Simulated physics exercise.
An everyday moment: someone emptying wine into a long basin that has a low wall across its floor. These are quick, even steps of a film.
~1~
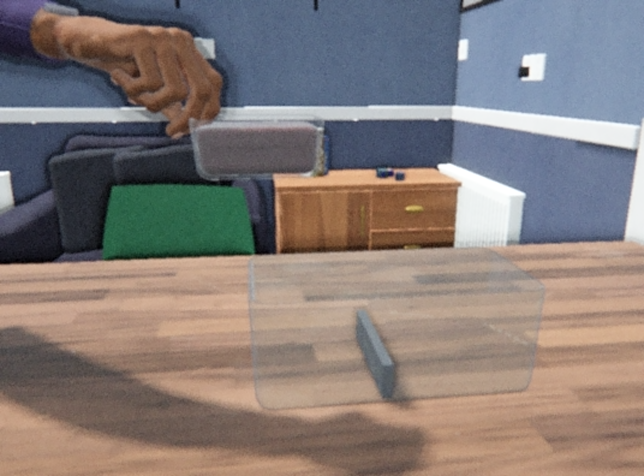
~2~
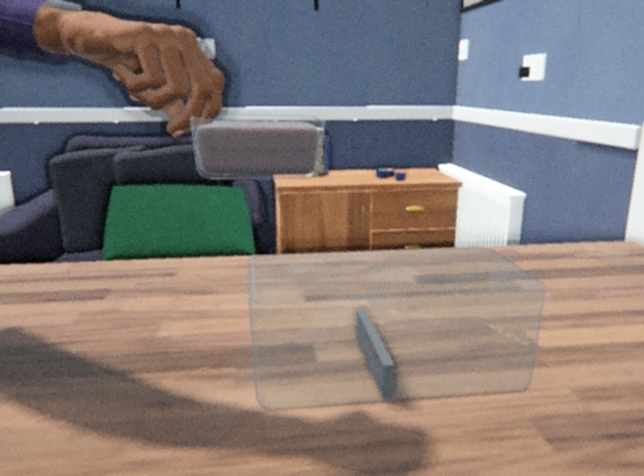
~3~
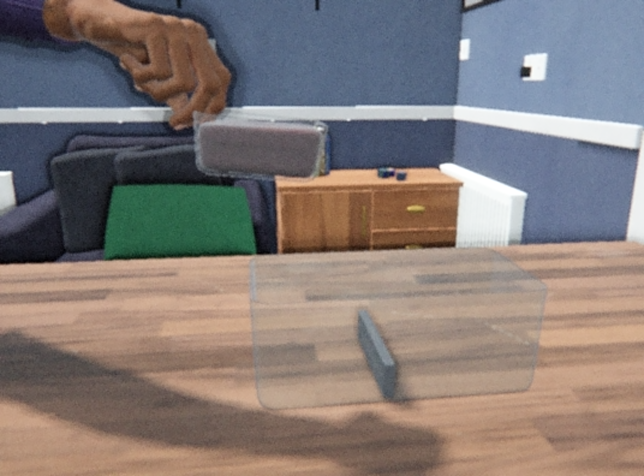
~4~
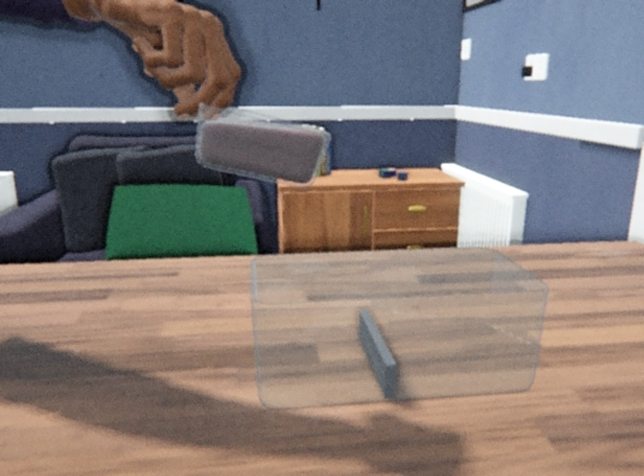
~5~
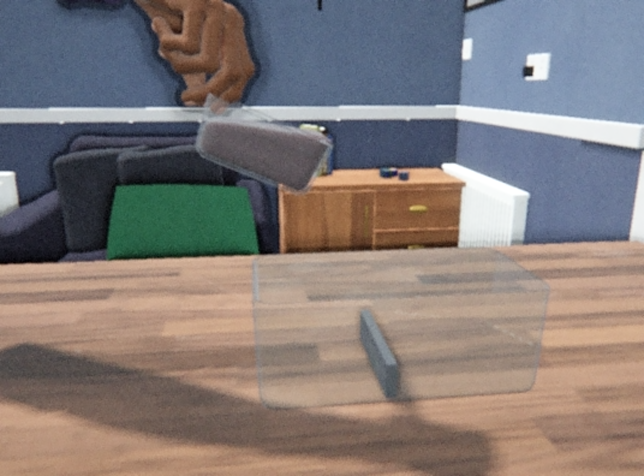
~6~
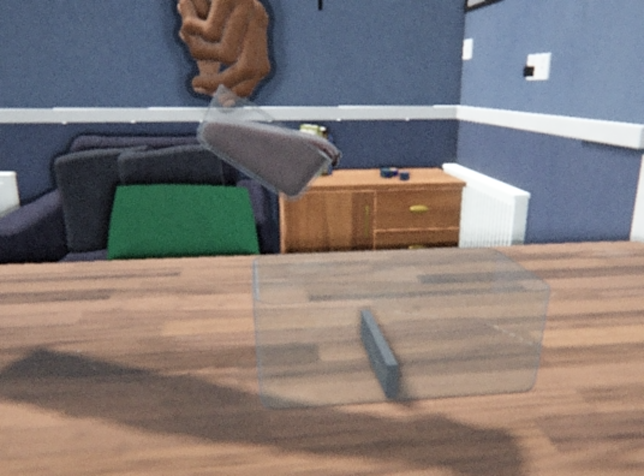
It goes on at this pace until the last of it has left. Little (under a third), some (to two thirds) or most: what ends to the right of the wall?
In the end from a third to two thirds is right of the wall.
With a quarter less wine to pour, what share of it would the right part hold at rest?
Close to 20 per cent.
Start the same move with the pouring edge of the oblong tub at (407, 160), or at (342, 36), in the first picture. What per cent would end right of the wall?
First some 90, then 75 per cent.
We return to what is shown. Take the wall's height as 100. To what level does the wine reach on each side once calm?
Near 30 on the left, 20 on the right.
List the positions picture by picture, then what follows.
In the first frame, tilt 0°; pouring edge (318, 119); surface from (197, 127) to (315, 126); the long basin's rim runs from (250, 279) to (516, 268); the wall's top is at (373, 336).
In the second frame, tilt 2°; pouring edge (319, 121); surface from (198, 126) to (316, 127).
In the third frame, tilt 6°; pouring edge (322, 126); surface from (201, 124) to (318, 129).
In the fourth frame, tilt 14°; pouring edge (325, 134); surface from (204, 122) to (323, 131).
In the fifth frame, tilt 24°; pouring edge (326, 145); surface from (207, 121) to (327, 139); 2 per cent is over the edge.
In the sixth frame, tilt 35°; pouring edge (325, 158); surface from (205, 121) to (313, 141); 8 per cent is over the edge.
A moment on, the oblong tub is tipped on its side and 9 per cent is still to pour, 21 is left of the wall and 23 right of it.
Next, the oblong tub is tipped right over and 1 per cent is still to pour, 51 is left of the wall and 45 right of it.
Then the oblong tub is tipped right over and 0 per cent is still to pour, 53 is left of the wall and 44 right of it.
Later the oblong tub is tipped right over and 0 per cent is still to pour, 54 is left of the wall and 44 right of it.
Finally, 54 per cent lies left of the wall, 44 right of it and 2 outside.
